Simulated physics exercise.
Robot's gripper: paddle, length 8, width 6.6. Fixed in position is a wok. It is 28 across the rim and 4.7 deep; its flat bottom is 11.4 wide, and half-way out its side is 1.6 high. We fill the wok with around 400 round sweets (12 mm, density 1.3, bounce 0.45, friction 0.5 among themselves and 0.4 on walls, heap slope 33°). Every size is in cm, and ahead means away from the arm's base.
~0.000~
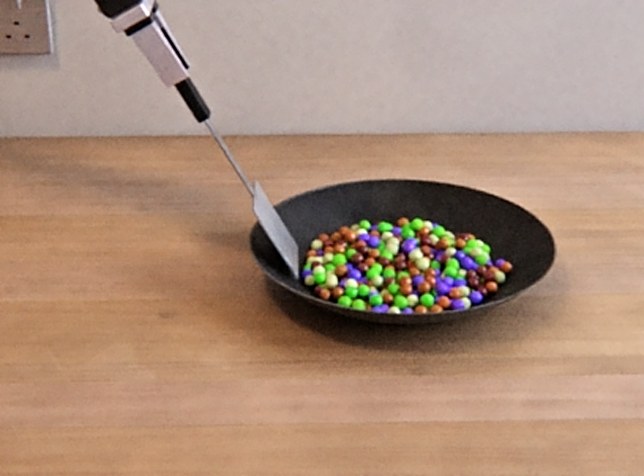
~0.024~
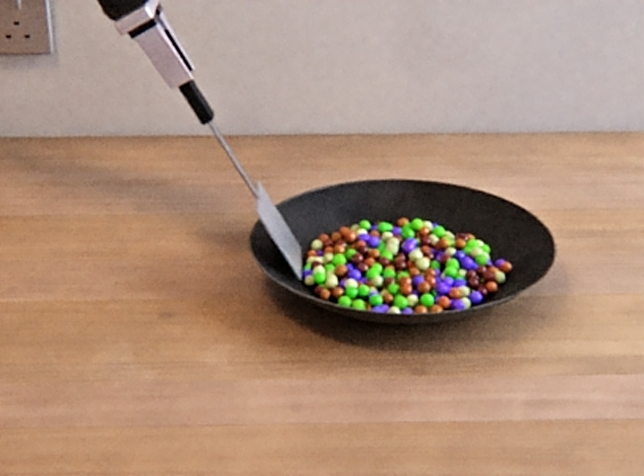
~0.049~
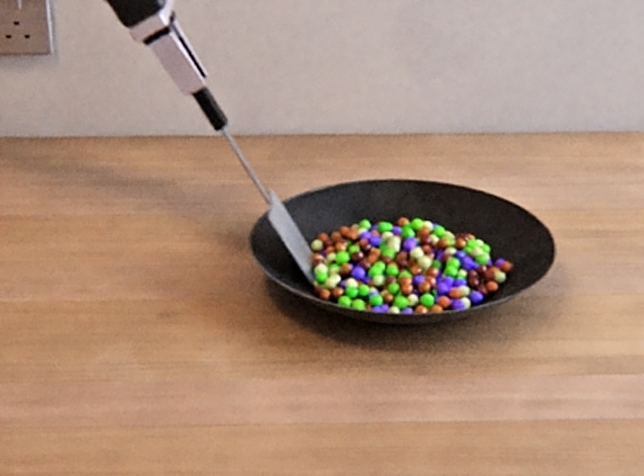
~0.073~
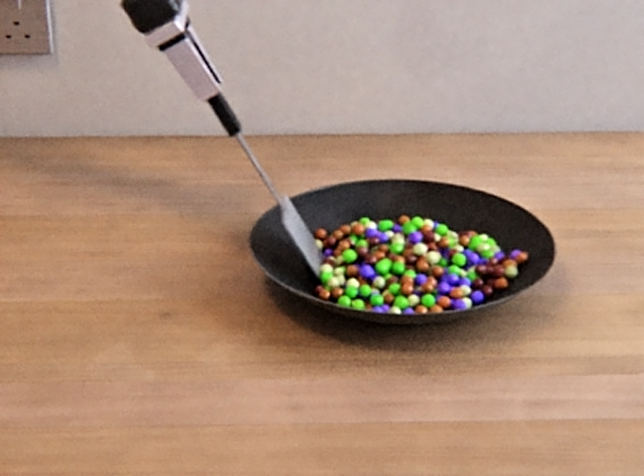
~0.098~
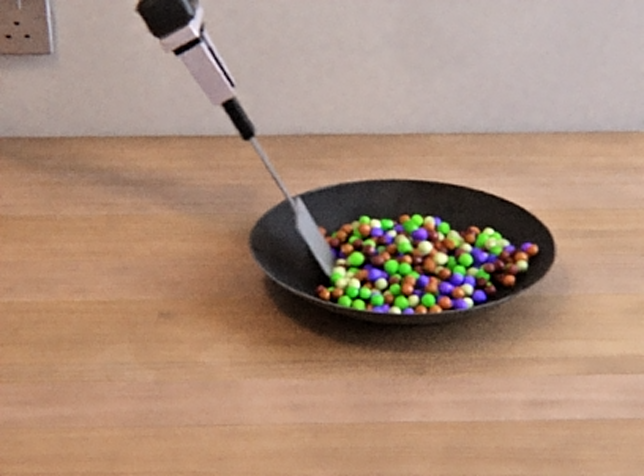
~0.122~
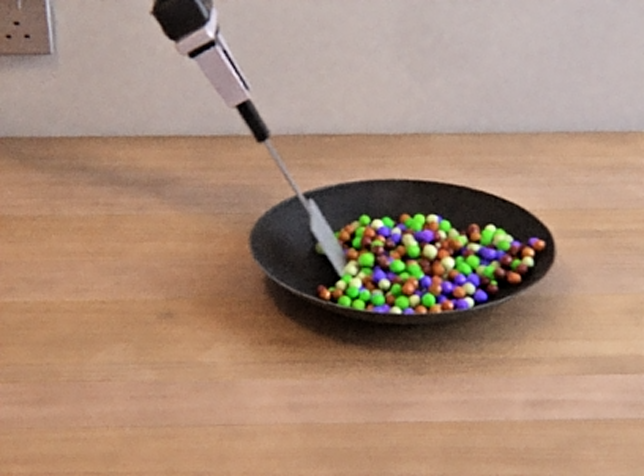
A robot arm's flat paddle, dipped into the left side of a black wok, stayed still briefly, then slid a little way right, pushing the colourful round sweets toward the far right side.
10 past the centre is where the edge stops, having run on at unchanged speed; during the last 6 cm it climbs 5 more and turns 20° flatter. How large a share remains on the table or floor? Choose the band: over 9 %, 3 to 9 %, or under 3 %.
Over 9 %.
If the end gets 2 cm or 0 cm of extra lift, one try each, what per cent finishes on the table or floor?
I'd say close to 15 percent for the first and close to 15 percent for the second.
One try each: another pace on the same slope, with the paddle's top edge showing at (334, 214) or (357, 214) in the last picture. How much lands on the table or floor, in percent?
I'd estimate some 25 and 30 in a hundred.
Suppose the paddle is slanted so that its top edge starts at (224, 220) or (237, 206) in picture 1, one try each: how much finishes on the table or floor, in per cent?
Close to 15 and 10 percent respectively.
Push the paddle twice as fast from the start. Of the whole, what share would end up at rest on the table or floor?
Estimated result: Some 25 %.
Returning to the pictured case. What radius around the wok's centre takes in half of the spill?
I'd say some 24 centimetres, give or take.
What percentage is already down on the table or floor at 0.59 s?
I'd say close to 15 in a hundred.
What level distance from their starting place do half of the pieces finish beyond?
4 cm.
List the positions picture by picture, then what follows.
Paddle top edge at (254, 194), sloping 61°; upper third of the load around (400, 263), from x 310 to 505, top at y 225; 396 in the wok, in the first picture.
Paddle top edge at (257, 196), sloping 61°; upper third of the load around (400, 263), from x 310 to 505, top at y 225, in the second picture.
Paddle top edge at (270, 202), sloping 61°; upper third of the load around (401, 261), from x 315 to 505, top at y 225, in the third picture.
Paddle top edge at (284, 208), sloping 61°; upper third of the load around (410, 258), from x 320 to 520, top at y 220, in the fourth picture.
Paddle top edge at (297, 211), sloping 61°; upper third of the load around (424, 257), from x 320 to 530, top at y 220, in the fifth picture.
Paddle top edge at (311, 213), sloping 61°; upper third of the load around (435, 255), from x 320 to 540, top at y 220; 396 in the wok, in the sixth picture.
By 0.23 s, sloping 61°, highest piece 5 above the table; 396 in the wok.
By 0.33 s, sloping 53°, highest piece 7 above the table; 394 in the wok, 2 on the blade or in flight.
By 0.59 s, sloping 41°, highest piece 5 above the table; 345 in the wok, 51 on the table or floor.
By 1.64 s, sloping 41°, highest piece 5 above the table; 345 in the wok, 51 on the table or floor.
Final count, 345 in the wok, 51 on the table or floor. That is 13 % on the table or floor.
